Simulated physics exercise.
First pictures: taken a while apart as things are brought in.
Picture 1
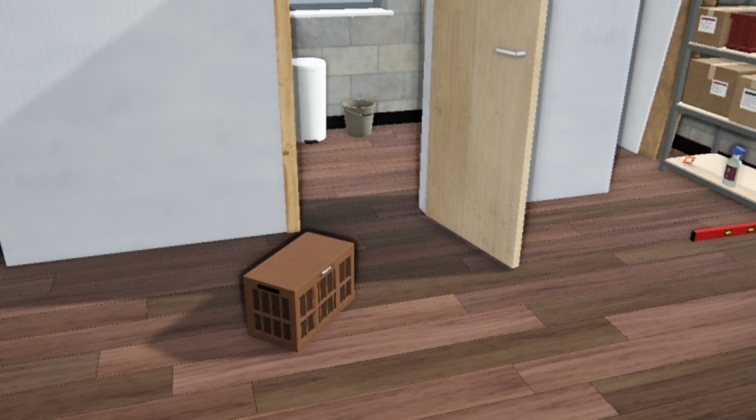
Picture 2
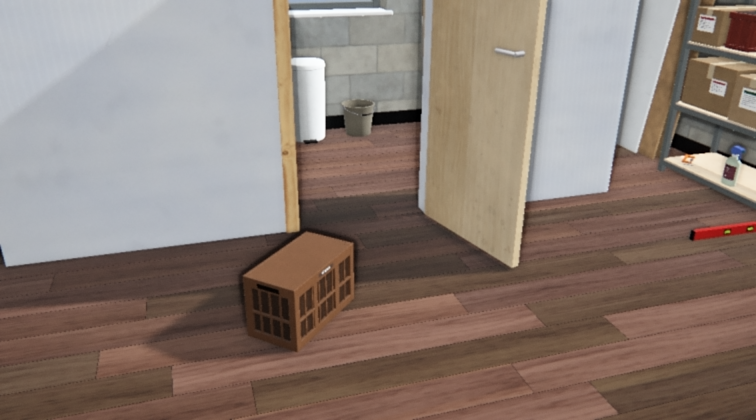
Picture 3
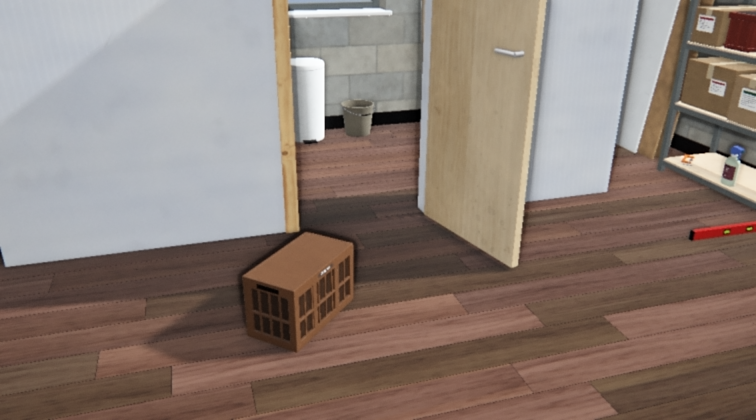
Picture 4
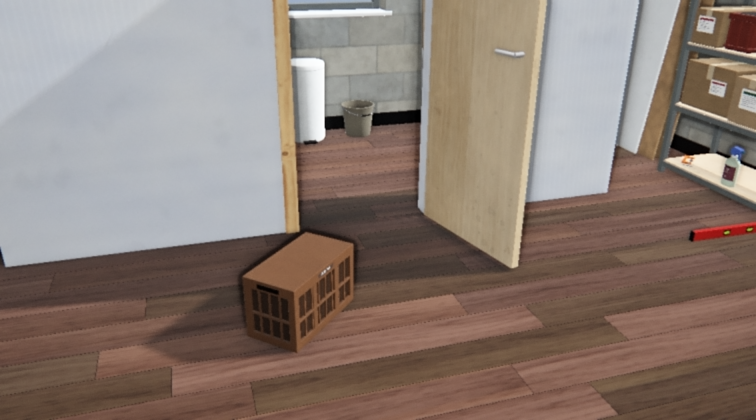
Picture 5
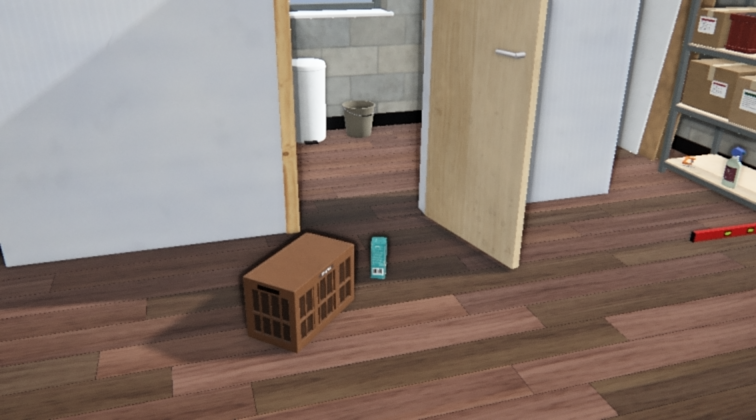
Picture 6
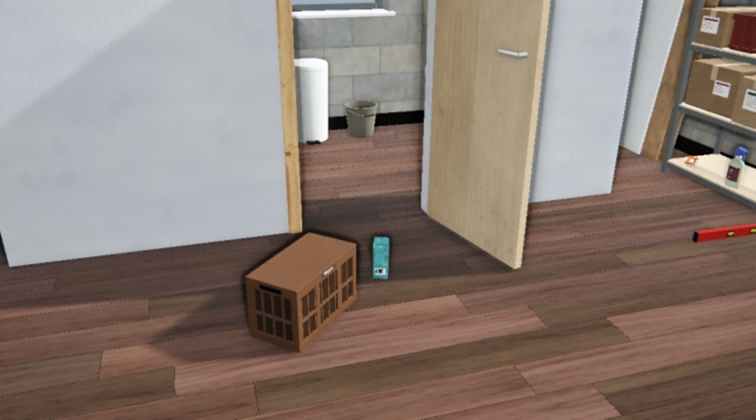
A turquoise carton appears on the floor between the still brown crate and the open door.
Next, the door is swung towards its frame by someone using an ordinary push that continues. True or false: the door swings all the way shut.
True.
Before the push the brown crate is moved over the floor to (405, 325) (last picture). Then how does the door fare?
It makes it all the way then.
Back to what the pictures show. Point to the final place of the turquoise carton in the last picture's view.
It ends up near (323, 244).
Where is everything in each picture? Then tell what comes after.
In the first frame, door wide open and still; brown crate (303, 288).
In the second frame, door wide open and still; brown crate (302, 288).
In the third frame, door wide open and still; brown crate (302, 288).
In the fourth frame, door wide open and still; brown crate (302, 289).
In the fifth frame, door wide open and still; brown crate (302, 289).
In the sixth frame, door wide open and still; turquoise carton (381, 258); brown crate (305, 289).
Then, 1.10 s on from there, door 73° open.
Then, 1.90 s on from there, door 43° open; turquoise carton shifted well along near (354, 252).
Then, 2.40 s on from there, door 26° open; turquoise carton shifted well along near (323, 244).
In the end, door 0° open; moved from the start, turquoise carton; brown crate unmoved. At the end, from the last picture's camera, turquoise carton near (323, 244).
